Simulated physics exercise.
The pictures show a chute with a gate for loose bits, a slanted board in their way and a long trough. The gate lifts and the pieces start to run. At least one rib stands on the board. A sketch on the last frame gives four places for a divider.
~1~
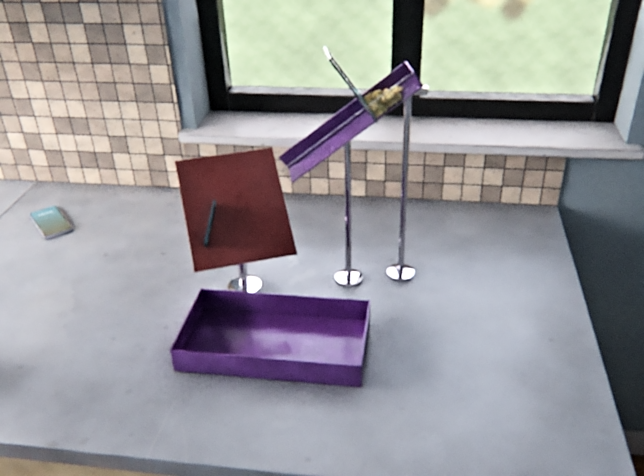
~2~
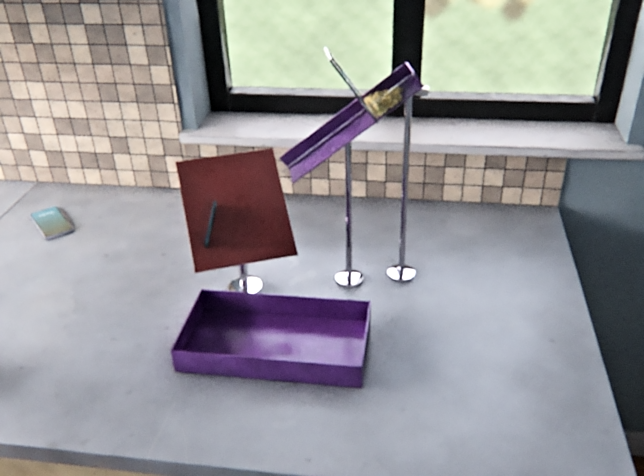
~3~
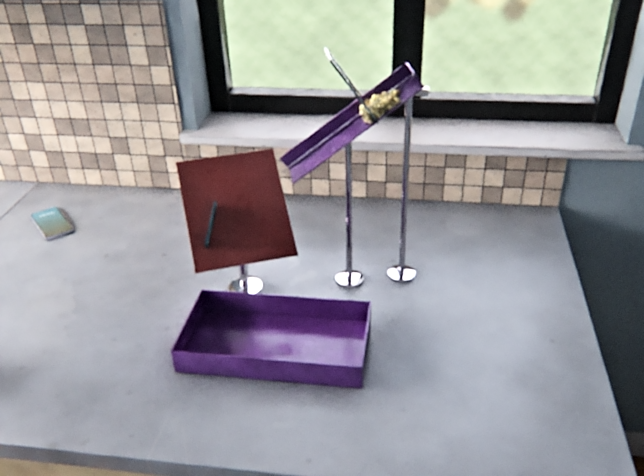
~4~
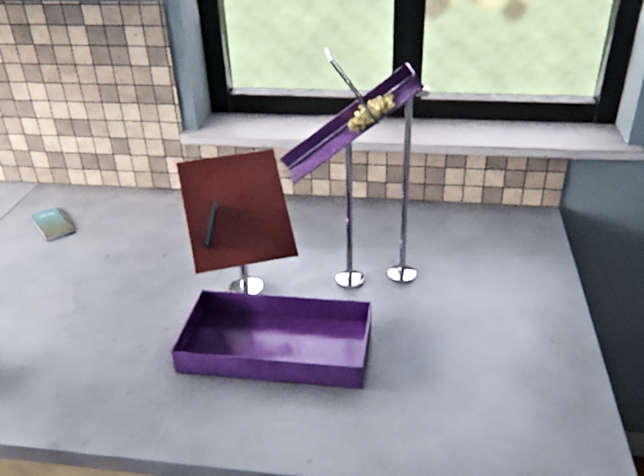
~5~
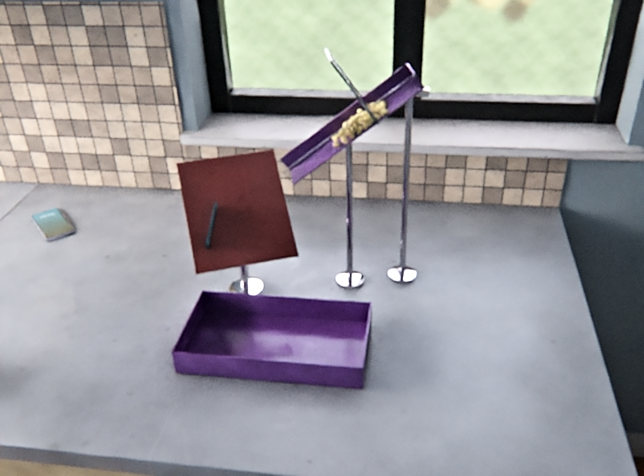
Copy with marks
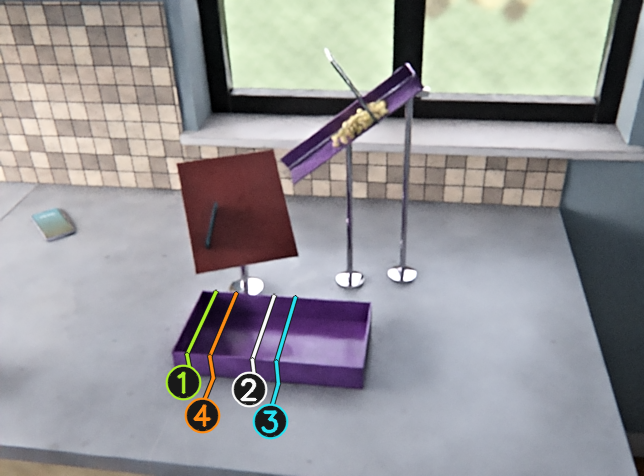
At the start, a small heap of pale yellowish pieces sits near the upper right end of a sloping purple chute, above a tilted reddish-brown board with a dark rib and an empty purple trough. The pieces then slide down leftward, spreading into a strip about halfway along the chute.
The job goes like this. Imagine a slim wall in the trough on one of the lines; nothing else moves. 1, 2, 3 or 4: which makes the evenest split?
4 works best here.
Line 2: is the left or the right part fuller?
Left.
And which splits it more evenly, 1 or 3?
1 it is.
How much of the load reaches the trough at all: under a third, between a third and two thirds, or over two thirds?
It is over two thirds.
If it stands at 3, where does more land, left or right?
More lands on the left.
On the marked copy, line 1 crosses the front rim at (187, 353); line 2 crosses the front rim at (252, 358); line 3 crosses the front rim at (276, 360); line 4 crosses the front rim at (210, 355).
If 1 is chosen, of what is caught, about a quarter on the left of the divider, most on the right.
If 2 is chosen, of what is caught, nearly all on the left of the divider, a small part on the right.
If 3 is chosen, of what is caught, nearly all on the left of the divider, a stray few on the right.
If 4 is chosen, of what is caught, about two thirds on the left of the divider, about a third on the right.
